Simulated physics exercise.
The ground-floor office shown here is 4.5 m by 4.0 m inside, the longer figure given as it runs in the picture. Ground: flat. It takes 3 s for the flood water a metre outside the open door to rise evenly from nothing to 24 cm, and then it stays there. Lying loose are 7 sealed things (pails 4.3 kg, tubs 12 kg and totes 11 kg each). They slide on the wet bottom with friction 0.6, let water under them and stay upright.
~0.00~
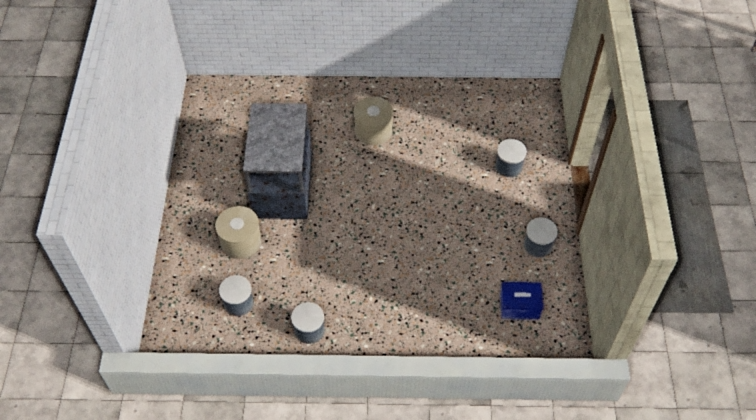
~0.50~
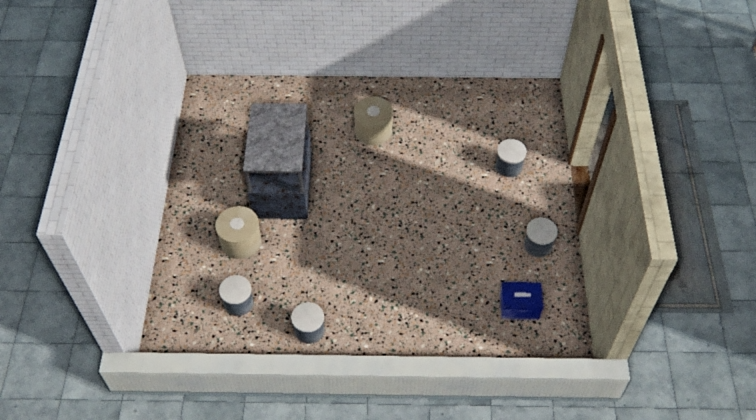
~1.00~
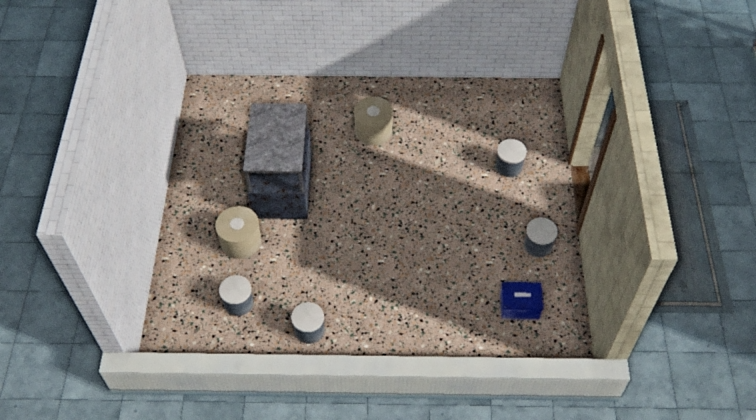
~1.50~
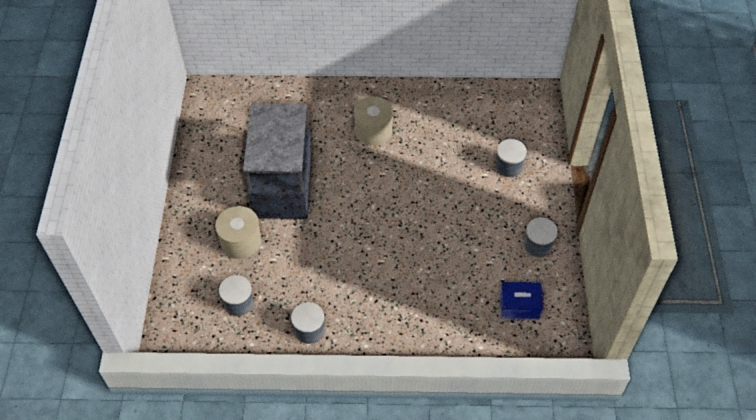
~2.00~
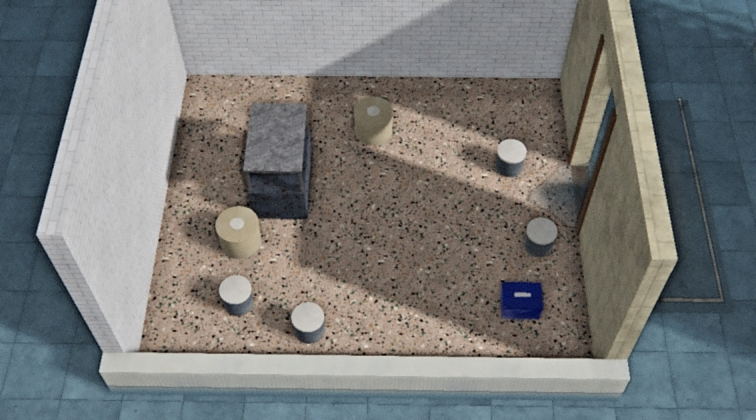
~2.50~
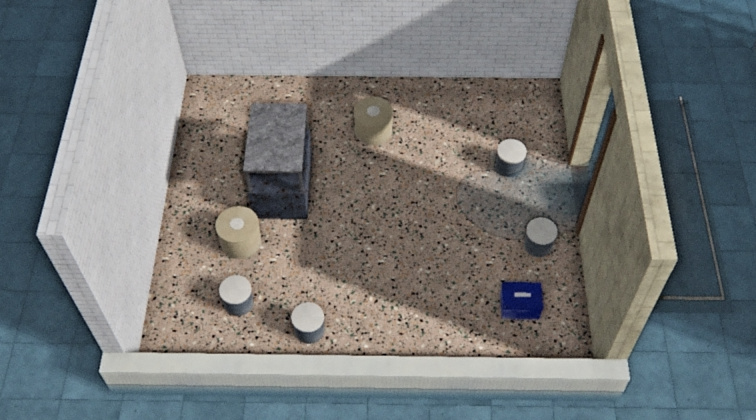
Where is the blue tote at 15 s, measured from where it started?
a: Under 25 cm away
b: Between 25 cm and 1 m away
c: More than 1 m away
Under 25 cm away.
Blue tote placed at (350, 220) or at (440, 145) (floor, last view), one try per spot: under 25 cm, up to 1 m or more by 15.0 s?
In that order: It goes a long way; it goes a long way.
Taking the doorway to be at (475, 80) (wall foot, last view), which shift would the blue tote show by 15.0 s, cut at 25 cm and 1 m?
The blue tote drifts well away.
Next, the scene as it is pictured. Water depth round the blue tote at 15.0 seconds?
Roughly 8 cm at that moment.
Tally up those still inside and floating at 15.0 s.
My tally comes to 6.
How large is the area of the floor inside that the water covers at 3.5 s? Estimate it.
My estimate is roughly 5.0 m2.
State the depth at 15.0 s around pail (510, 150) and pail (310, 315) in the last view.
Around 11 cm and 9 cm.
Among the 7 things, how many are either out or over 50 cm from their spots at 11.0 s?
By then the count is 4.
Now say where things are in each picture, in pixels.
The blue tote at (523, 295), on the bottom; 0.0 m2 under water; 0 of 7 have shifted, in the first frame.
The blue tote at (523, 295) rests on the ground; 0.0 m2 under water; 0 of 7 have shifted, in the second frame.
The blue tote at (523, 295), on the bottom; water covers 0.0 m2; 0 of 7 have shifted, in the third frame.
The blue tote at (523, 295), on the bottom; 0.0 m2 under water; 0 of 7 have shifted, in the fourth frame.
The blue tote at (523, 295) rests on the ground; water covers 0.2 m2; 0 of 7 have shifted, in the fifth frame.
The blue tote at (523, 295) rests on the ground; 1.1 m2 under water; 0 of 7 have shifted, in the sixth frame.
After 3.5 s the blue tote is near (523, 295), 0.0 m from its start, aground; 0 afloat.
After 6.8 s the blue tote is near (523, 295), 0.0 m from its start, aground; 3 afloat.
After 11.0 s the blue tote is near (523, 295), 0.0 m from its start, aground; 4 afloat.
After 15.0 s the blue tote is near (523, 295), 0.0 m from its start, aground; 6 afloat.
